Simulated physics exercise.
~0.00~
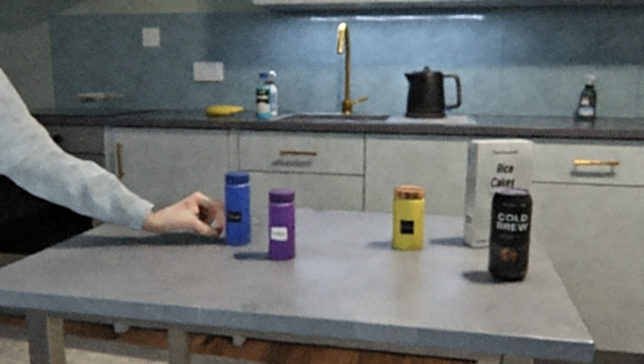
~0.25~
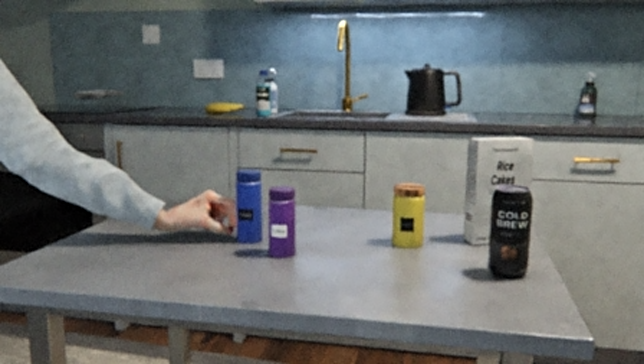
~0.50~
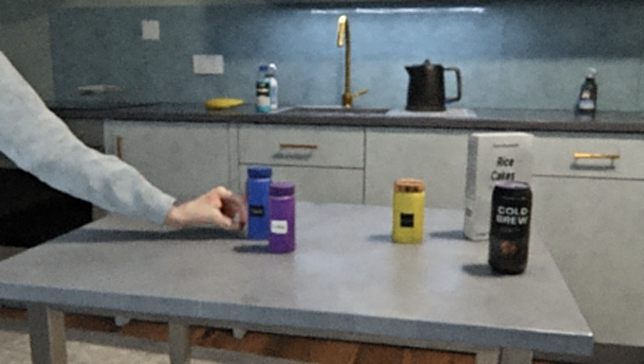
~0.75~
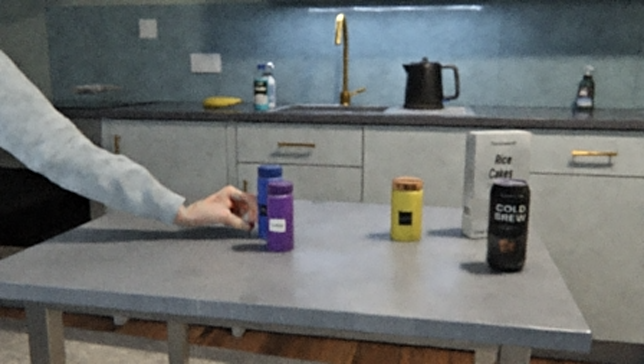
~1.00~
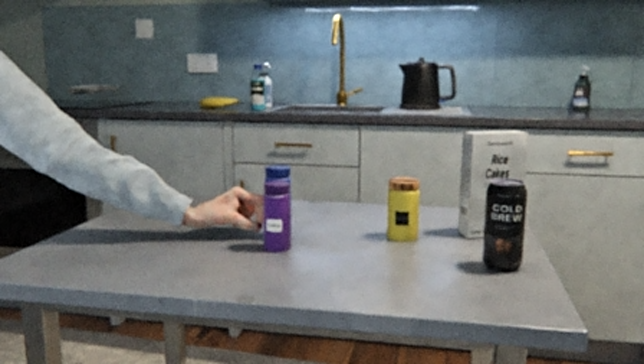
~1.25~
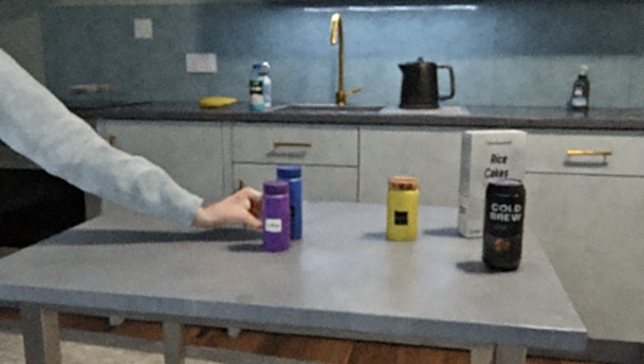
At the start, a hand reaches in from the left and touches a blue shaker on a grey kitchen table, with a purple shaker just to its right. A yellow jar, a white packet and a black can labelled cold brew stand farther right. The hand pushes the blue shaker slowly to the right, and it begins to slide behind the purple one. Soon it is mostly hidden, with its top showing above. It then emerges on the other side. Finally, the blue shaker stands upright, partly behind the purple shaker's right side, while the other items remain in place.
